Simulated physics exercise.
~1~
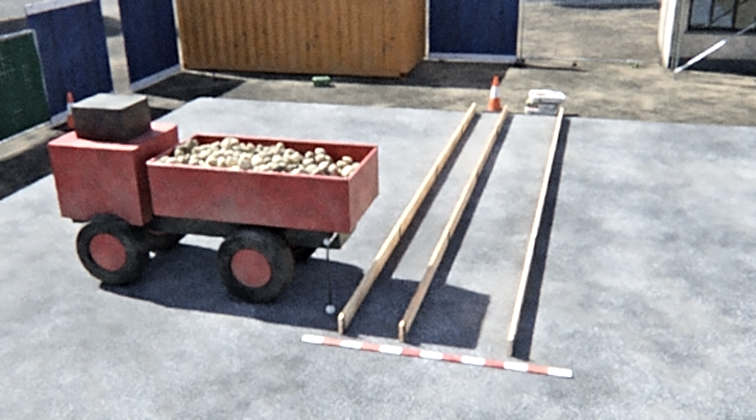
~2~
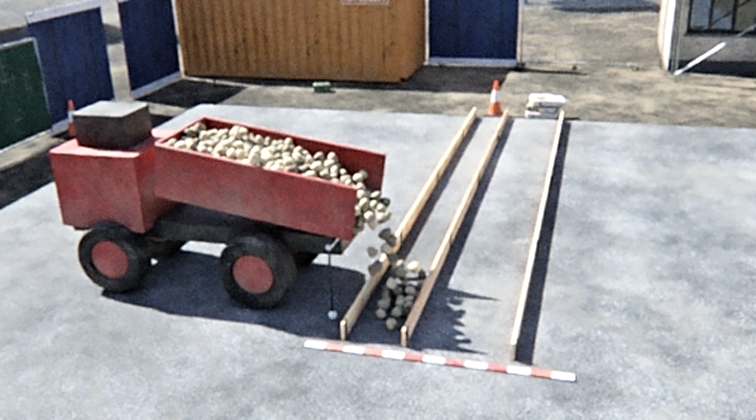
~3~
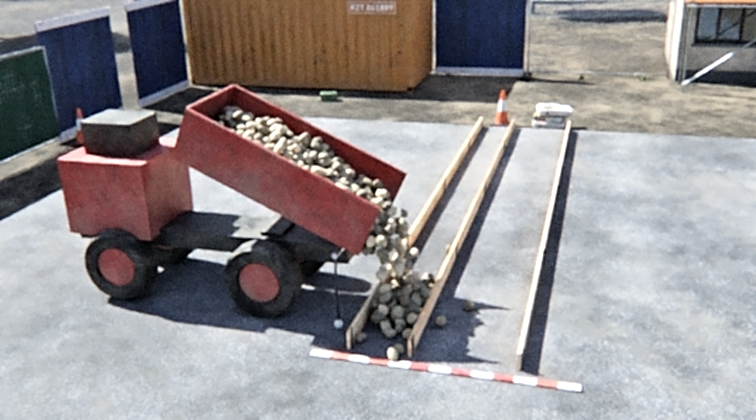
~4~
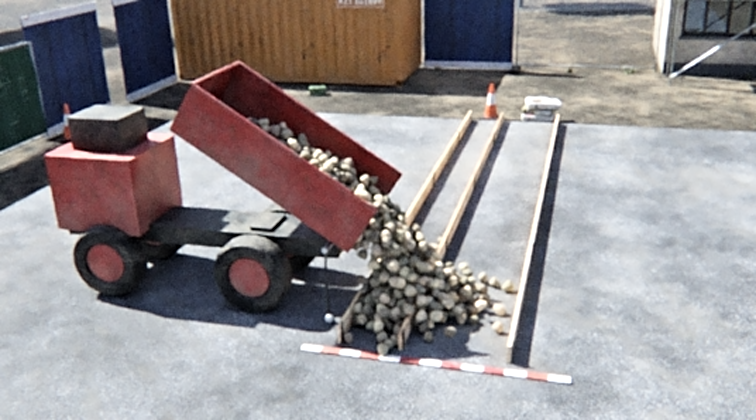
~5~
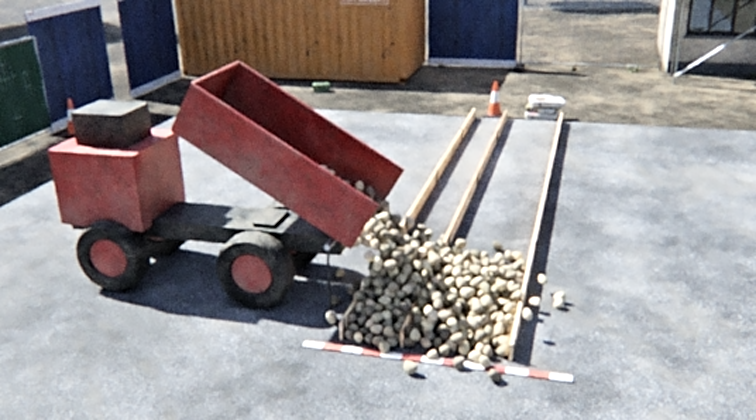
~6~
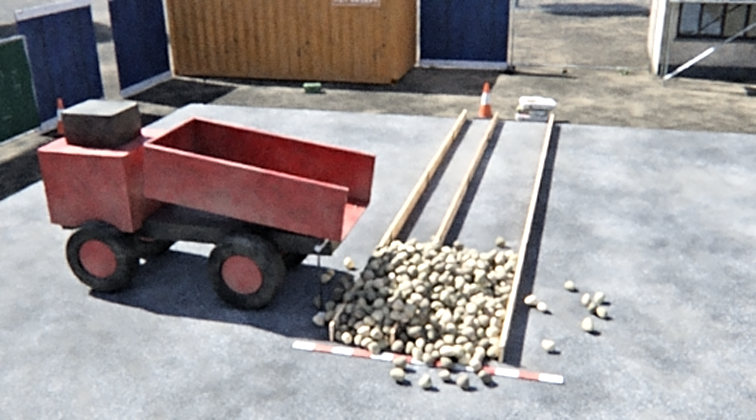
On a paved yard, a red tipper truck raises its bed, spilling pale stones across plank-lined bays, then lowers it empty.
